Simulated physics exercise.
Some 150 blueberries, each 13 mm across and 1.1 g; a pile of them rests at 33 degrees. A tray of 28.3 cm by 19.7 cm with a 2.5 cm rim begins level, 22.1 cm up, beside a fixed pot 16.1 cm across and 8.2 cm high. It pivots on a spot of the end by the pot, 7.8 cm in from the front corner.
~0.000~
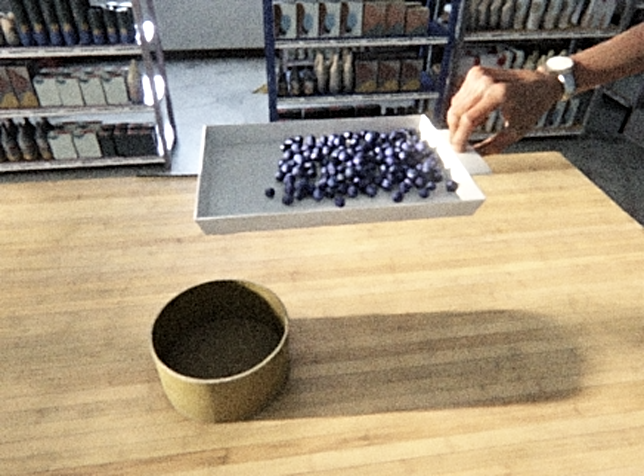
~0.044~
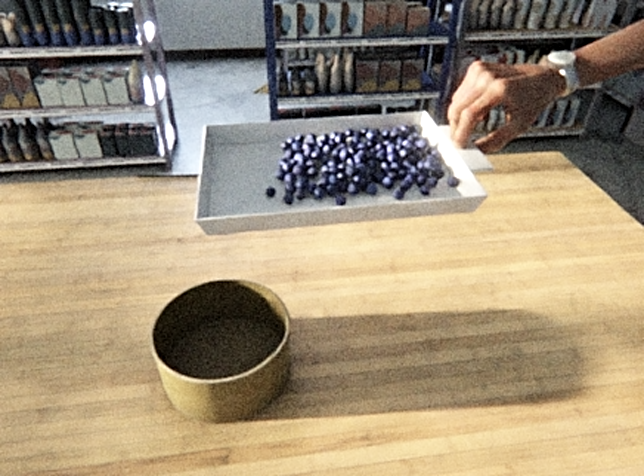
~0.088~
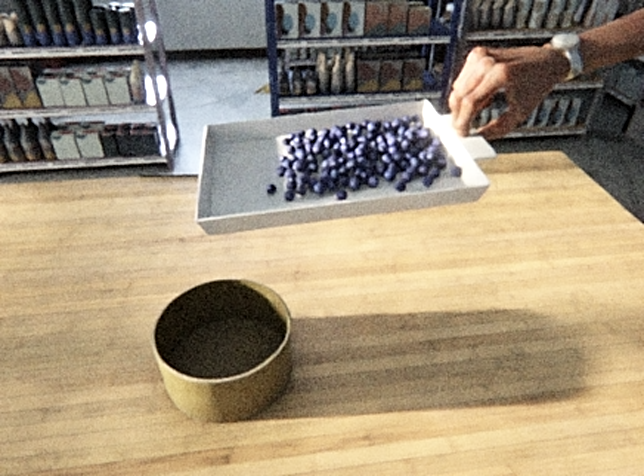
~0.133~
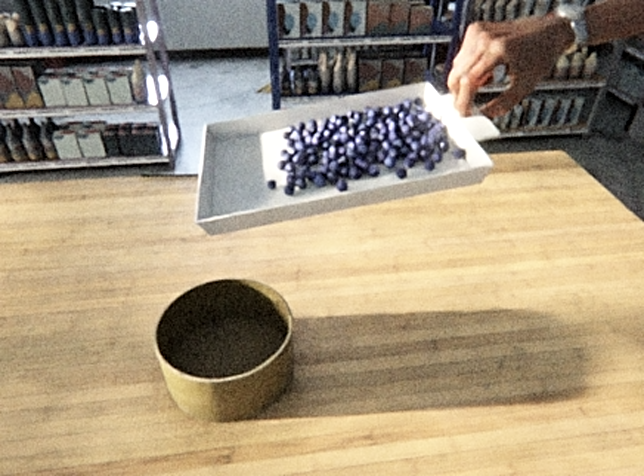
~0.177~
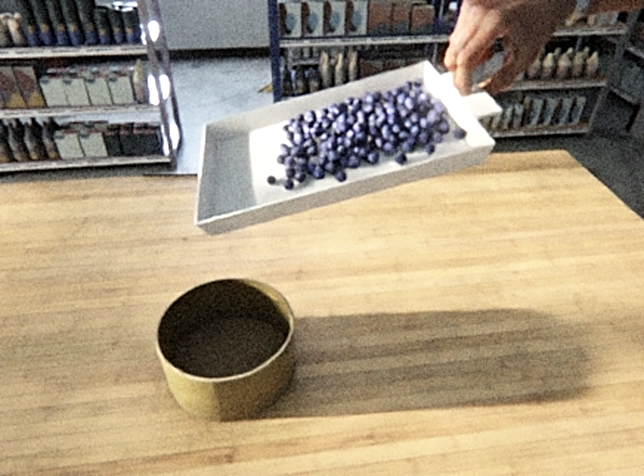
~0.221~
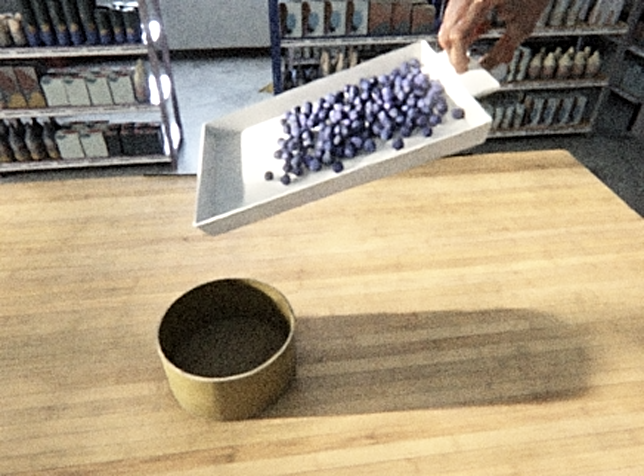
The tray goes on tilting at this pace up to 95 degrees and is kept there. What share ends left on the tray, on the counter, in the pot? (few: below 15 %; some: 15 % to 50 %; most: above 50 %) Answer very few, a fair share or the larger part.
Tray: Very few, counter: The larger part, pot: A fair share.
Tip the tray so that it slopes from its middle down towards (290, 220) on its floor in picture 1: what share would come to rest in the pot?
About 90 per cent.
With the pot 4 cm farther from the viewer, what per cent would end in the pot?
It would be near 35 per cent.
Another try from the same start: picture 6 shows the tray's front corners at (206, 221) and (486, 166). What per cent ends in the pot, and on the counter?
Pot 95, counter 10.
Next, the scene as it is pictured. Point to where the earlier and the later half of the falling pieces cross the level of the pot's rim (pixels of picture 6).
First near (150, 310), later near (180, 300).
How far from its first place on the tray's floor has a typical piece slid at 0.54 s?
Roughly 11 cm.
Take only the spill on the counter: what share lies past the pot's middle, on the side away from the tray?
Some 100 per cent.
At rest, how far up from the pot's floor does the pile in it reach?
Some 1.5 cm.
After 0.54 s, tilt 57 degrees; the tray holds 100 %, the pot 0 %.
After 0.75 s, tilt 81 degrees; the tray holds 65 %, the pot 0 %.
After 1.08 s, tilt 95 degrees; the tray holds 5 %, the pot 20 %.
At rest (1.9 s), tray 0 %, counter 70 %, pot 30 %.
